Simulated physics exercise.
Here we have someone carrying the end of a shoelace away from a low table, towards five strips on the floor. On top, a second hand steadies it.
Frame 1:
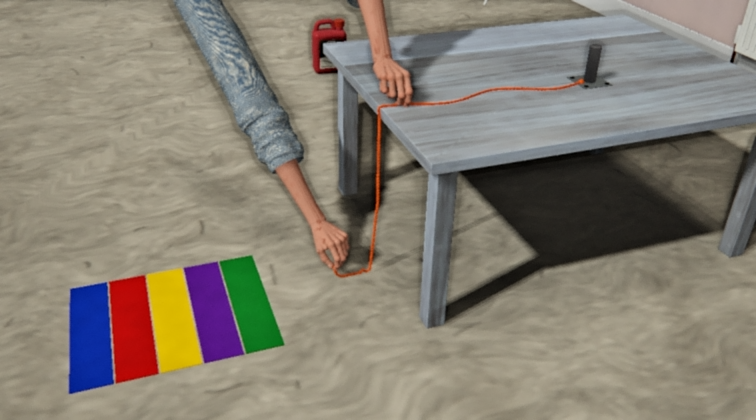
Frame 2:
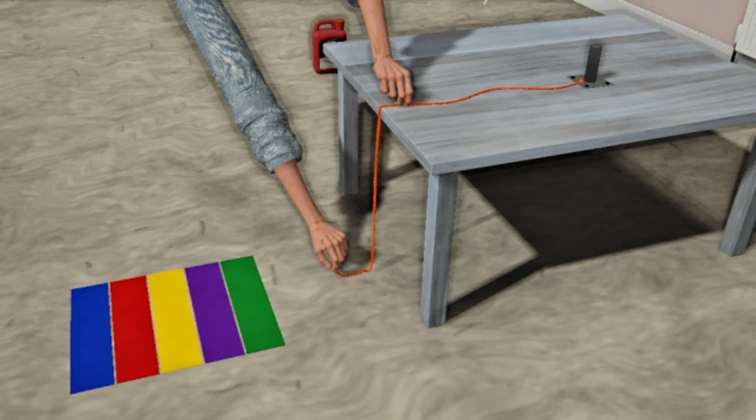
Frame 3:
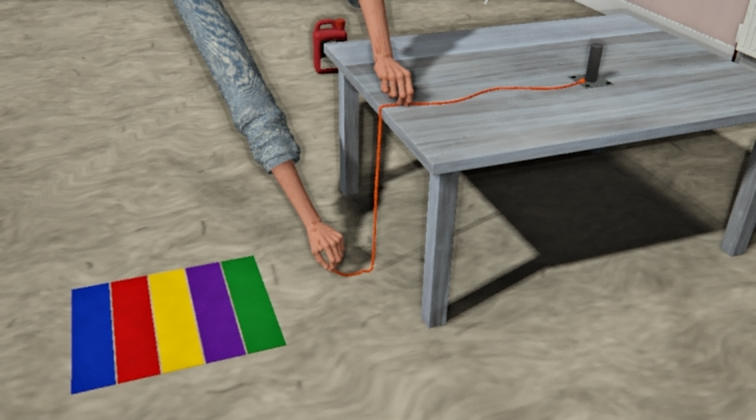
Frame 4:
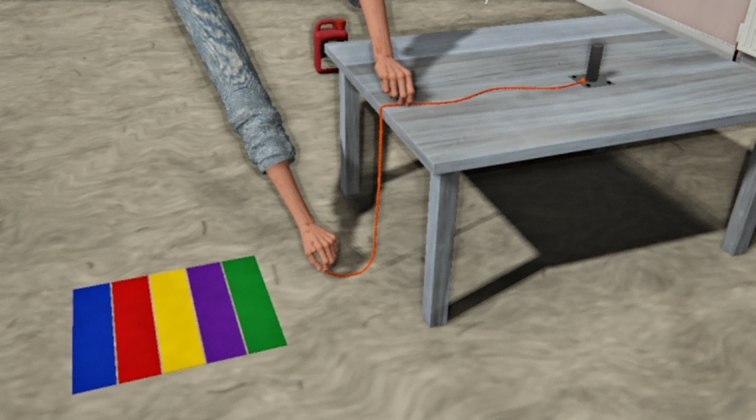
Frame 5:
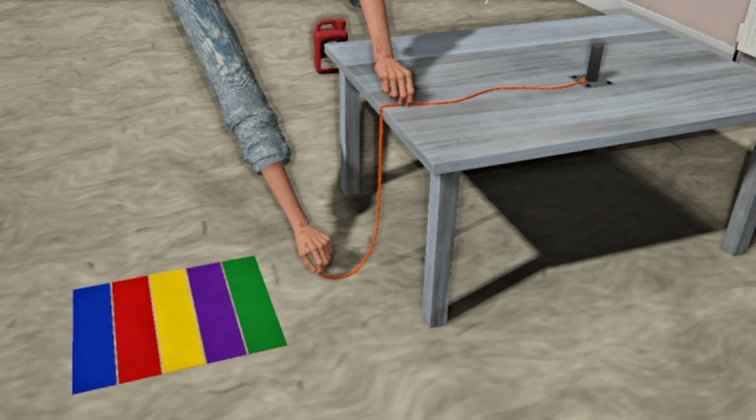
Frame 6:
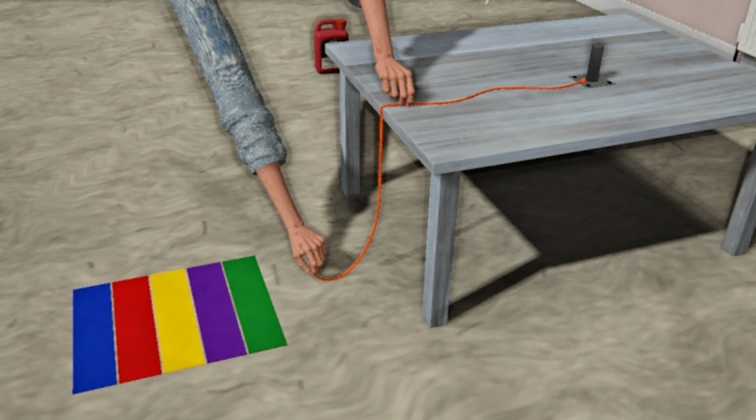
On a pale, swirled floor beside a low grey table, one hand rests at the table's edge over an orange cord while another holds its end near the ground. The lower hand slowly draws the end a short way left, towards five coloured strips, and the hanging cord bends into a rounder curve.
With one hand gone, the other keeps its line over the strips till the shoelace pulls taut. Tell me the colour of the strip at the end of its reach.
It is purple.
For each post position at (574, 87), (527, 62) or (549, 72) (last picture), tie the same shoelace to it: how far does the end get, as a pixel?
The first try gives (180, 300), the second (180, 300) and the third (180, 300).
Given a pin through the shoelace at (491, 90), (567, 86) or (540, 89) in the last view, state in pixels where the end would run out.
(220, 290); (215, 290); (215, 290).
Soon after, end near (273, 280); short of the strips.
Then, end near (236, 287); over green.
At full stretch, end near (214, 292); over purple. It halts on the purple strip.
